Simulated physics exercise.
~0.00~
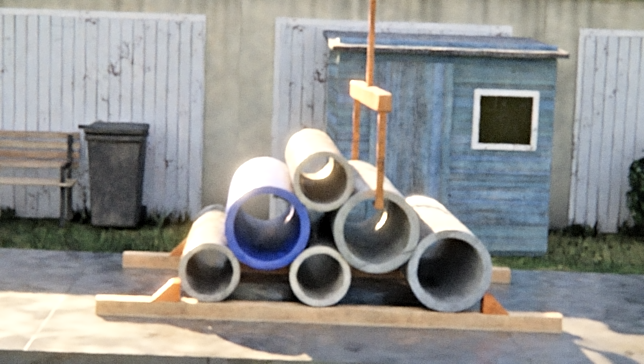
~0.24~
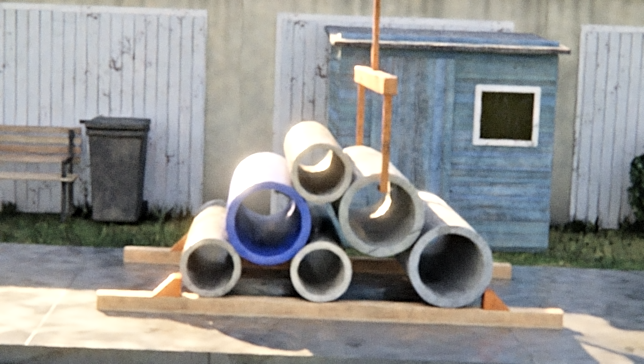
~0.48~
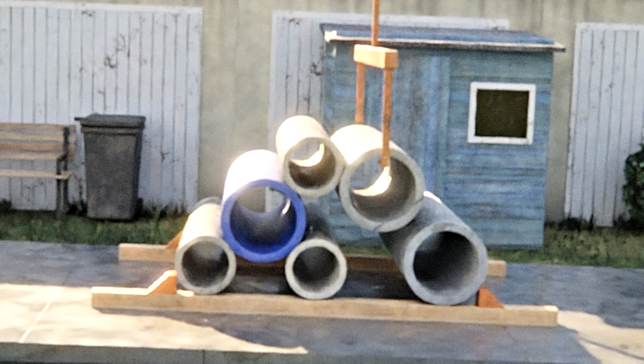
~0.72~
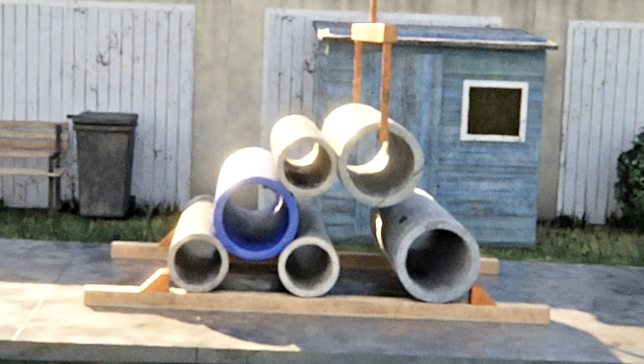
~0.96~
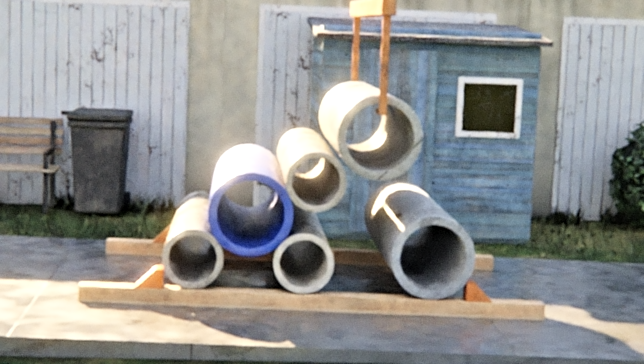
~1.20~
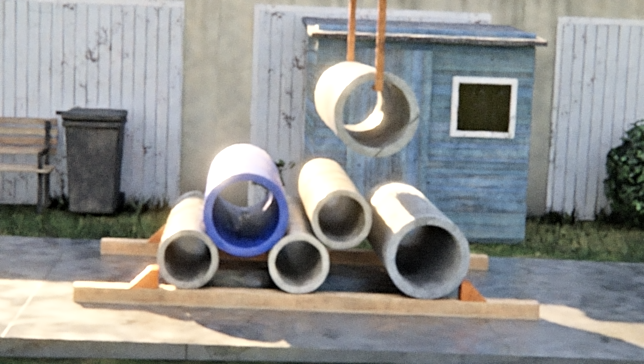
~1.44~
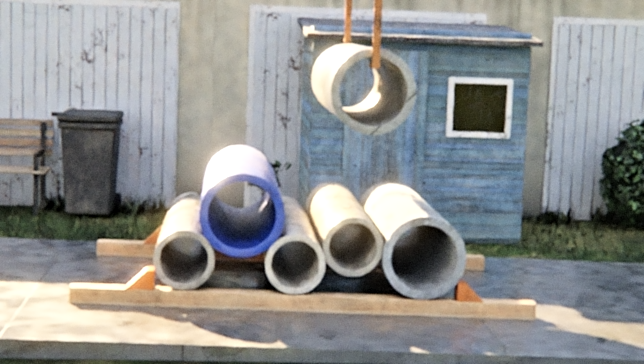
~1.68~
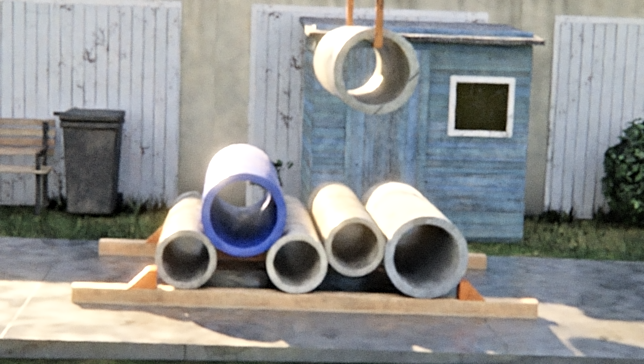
In this clip, an orange hoist lifts a large gray pipe from the right side of a stacked pile, and the upper gray pipe beside it drops into the gap below. The blue pipe stays in place as the lifted pipe hangs above the stack.
